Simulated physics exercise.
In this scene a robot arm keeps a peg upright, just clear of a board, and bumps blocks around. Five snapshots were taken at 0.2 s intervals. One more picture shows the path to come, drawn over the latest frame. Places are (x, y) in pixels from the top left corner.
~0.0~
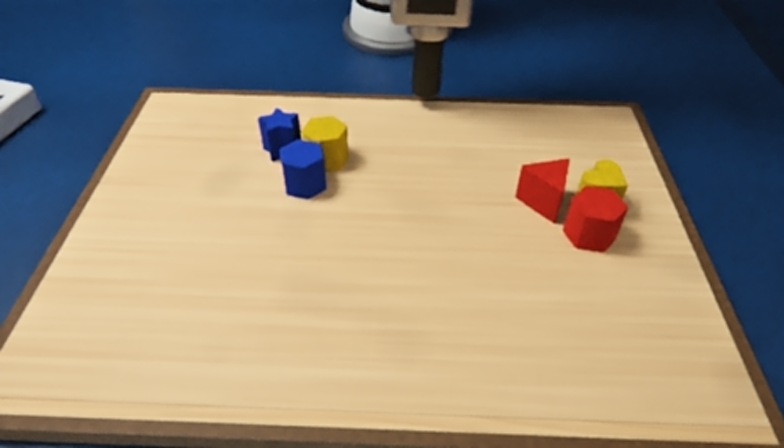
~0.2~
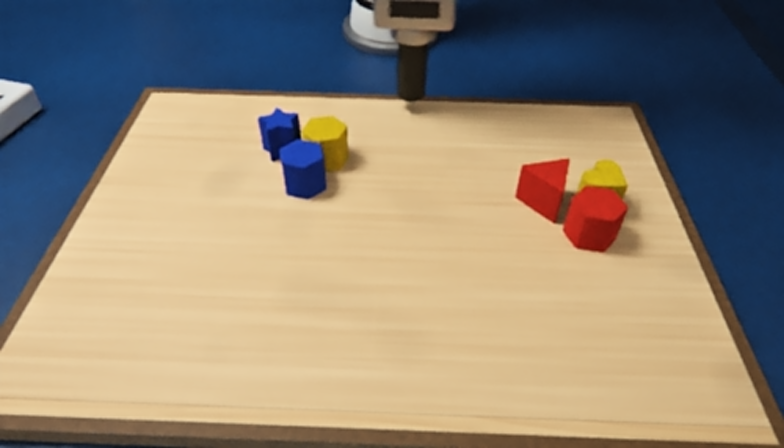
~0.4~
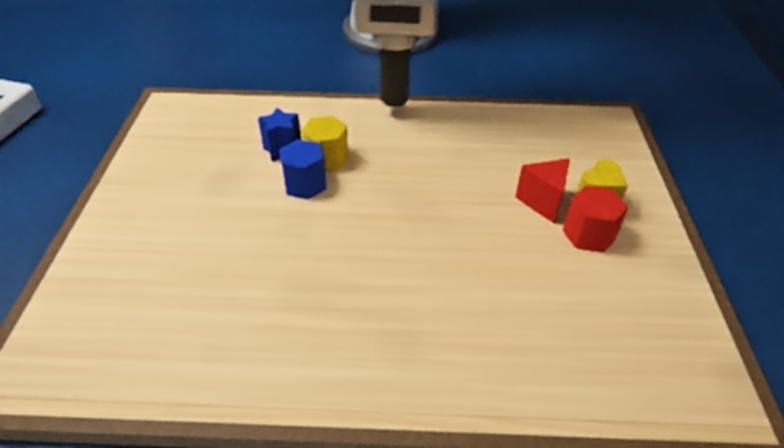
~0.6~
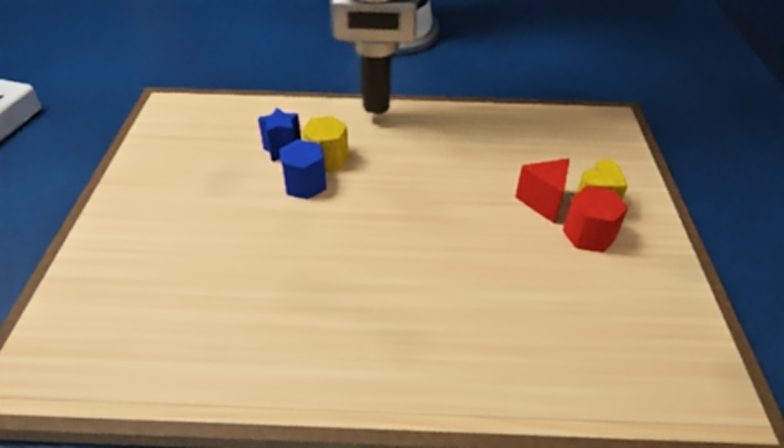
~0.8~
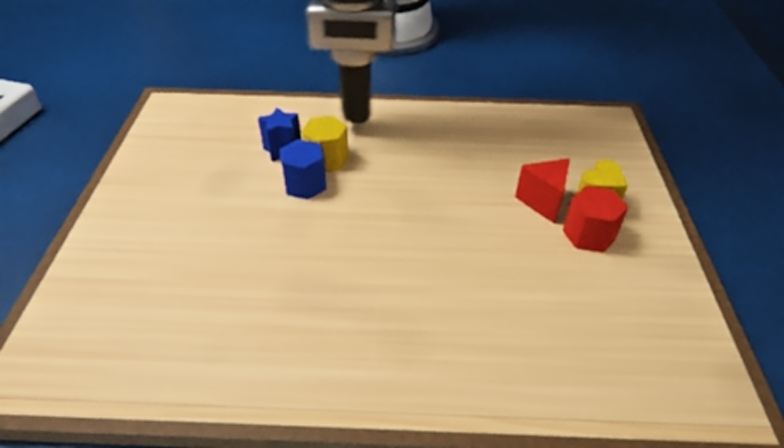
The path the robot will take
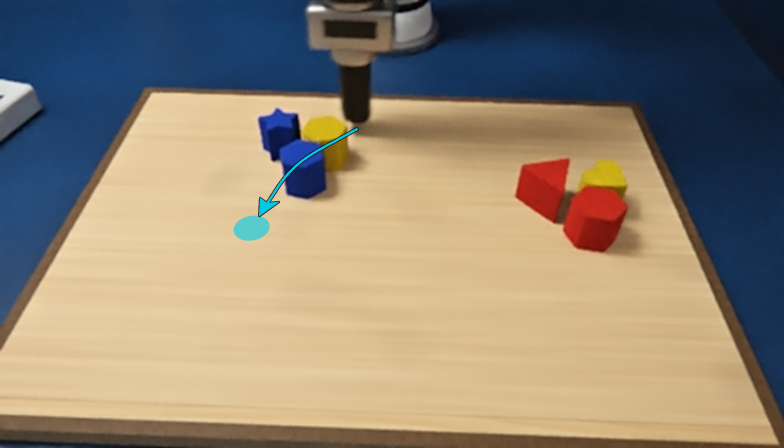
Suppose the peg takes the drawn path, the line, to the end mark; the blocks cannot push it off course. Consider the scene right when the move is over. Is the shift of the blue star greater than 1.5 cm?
Final answer: No.
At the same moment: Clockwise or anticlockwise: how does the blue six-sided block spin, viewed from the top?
Spin direction: Clockwise.
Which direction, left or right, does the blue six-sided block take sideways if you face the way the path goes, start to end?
Toward the left.
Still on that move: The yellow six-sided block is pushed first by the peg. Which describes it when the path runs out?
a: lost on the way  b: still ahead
The correct letter is a.
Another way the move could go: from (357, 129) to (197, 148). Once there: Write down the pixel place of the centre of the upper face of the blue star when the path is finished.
Answer: (259, 125).
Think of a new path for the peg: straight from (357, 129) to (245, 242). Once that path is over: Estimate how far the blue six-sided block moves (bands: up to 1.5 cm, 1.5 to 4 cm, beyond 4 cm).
The answer here is over 4 cm.
Path on the board, from (357, 129) through (294, 168) to (252, 228).
On the path given first. One third of the way, peg at (312, 141); blue six-sided block at (293, 172), turned 10° clockwise; yellow six-sided block at (309, 144), turned 35° anticlockwise.
Two thirds of the way, peg at (276, 174); blue star at (271, 121), turned 35° clockwise; blue six-sided block at (298, 196), turned 45° clockwise; yellow six-sided block at (304, 167), turned 110° anticlockwise.
At the end, peg at (249, 215); blue star at (271, 121), turned 35° clockwise; blue six-sided block at (299, 200), turned 45° clockwise; yellow six-sided block at (305, 169), turned 120° anticlockwise.
